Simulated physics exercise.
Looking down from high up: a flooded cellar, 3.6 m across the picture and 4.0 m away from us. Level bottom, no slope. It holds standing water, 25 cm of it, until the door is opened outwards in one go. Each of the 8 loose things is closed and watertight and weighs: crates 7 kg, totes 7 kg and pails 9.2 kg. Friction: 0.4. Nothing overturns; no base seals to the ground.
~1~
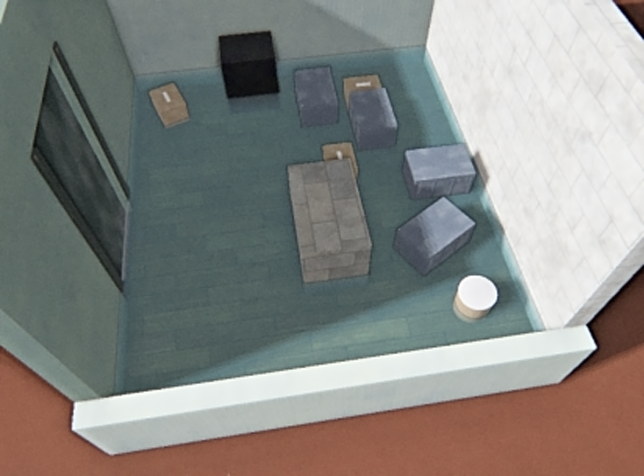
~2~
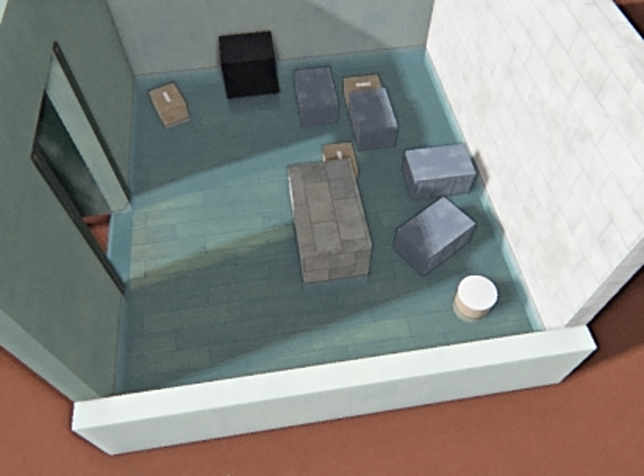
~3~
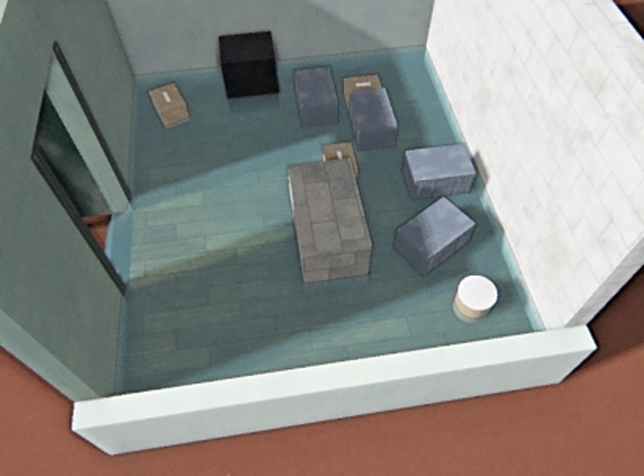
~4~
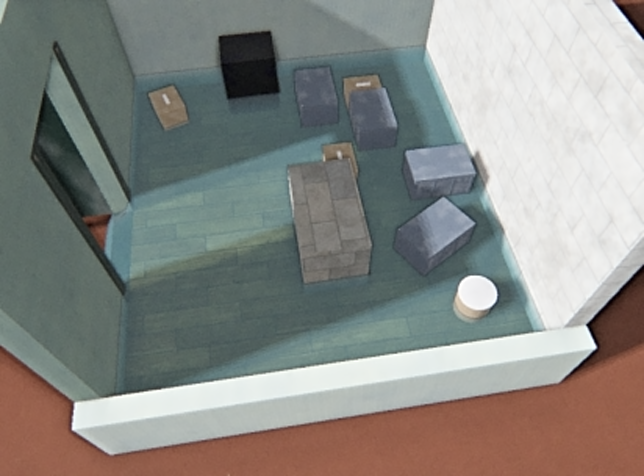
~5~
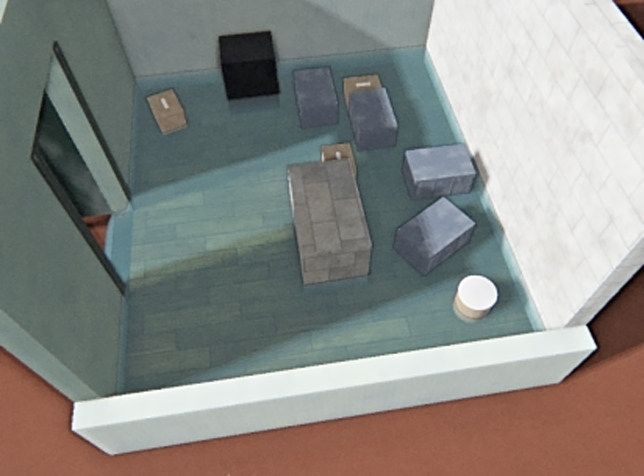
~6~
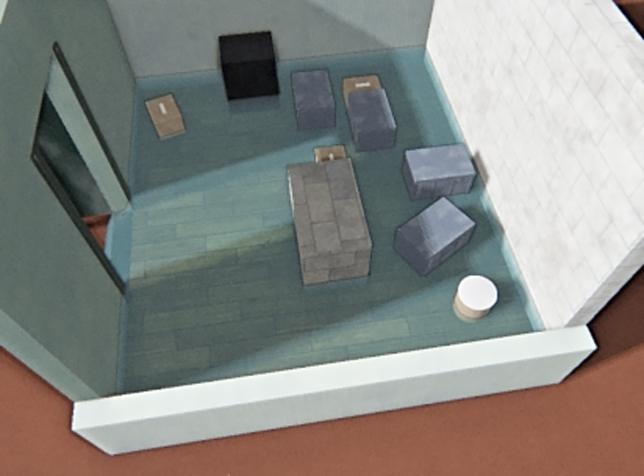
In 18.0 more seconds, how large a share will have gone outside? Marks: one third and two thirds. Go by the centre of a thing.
The water will shift from a third to two thirds.
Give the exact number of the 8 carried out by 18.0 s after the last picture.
4.
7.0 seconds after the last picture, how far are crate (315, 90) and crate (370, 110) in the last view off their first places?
Answer, in order asked: 120 cm, 80 cm.
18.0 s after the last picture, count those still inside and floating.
Total: 3.
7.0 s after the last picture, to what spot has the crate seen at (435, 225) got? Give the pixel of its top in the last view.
Roughly at (411, 258) in the last picture.
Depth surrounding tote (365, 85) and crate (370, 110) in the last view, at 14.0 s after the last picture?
I'd estimate 13 cm for the first and 13 cm for the second.
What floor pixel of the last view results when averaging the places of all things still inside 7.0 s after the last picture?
Roughly at (317, 209).
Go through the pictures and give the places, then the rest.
The first frame shows a tote at (167, 97), afloat; a tote at (340, 158) floats; about 3450 L in view; 0 of 8 have shifted.
The second frame shows a tote at (167, 97), afloat; a tote at (340, 158) floats; about 3420 L in view; 0 of 8 have shifted.
The third frame shows a tote at (167, 98), afloat; a tote at (340, 158) floats; about 3370 L in view; 0 of 8 have shifted.
The fourth frame shows a tote at (166, 100), afloat; a tote at (340, 158) floats; about 3320 L in view; 0 of 8 have shifted.
The fifth frame shows a tote at (165, 104), afloat, 8 cm from its start; a tote at (339, 159), afloat; 25 cm deep round most things; 1 of 8 have shifted.
The sixth frame shows a tote at (163, 109), afloat, 16 cm from its start; a tote at (332, 161), afloat, 8 cm from its start; about 3190 L in view; 2 of 8 have shifted.
Then, 2.0 s after the last picture 0 of 8 are out; 8 afloat.
Then, 7.0 s after the last picture 1 of 8 are out; 7 afloat.
Then, 14.0 s after the last picture 3 of 8 are out; 5 afloat.
Then, 18.0 s after the last picture 4 of 8 are out; 3 afloat.
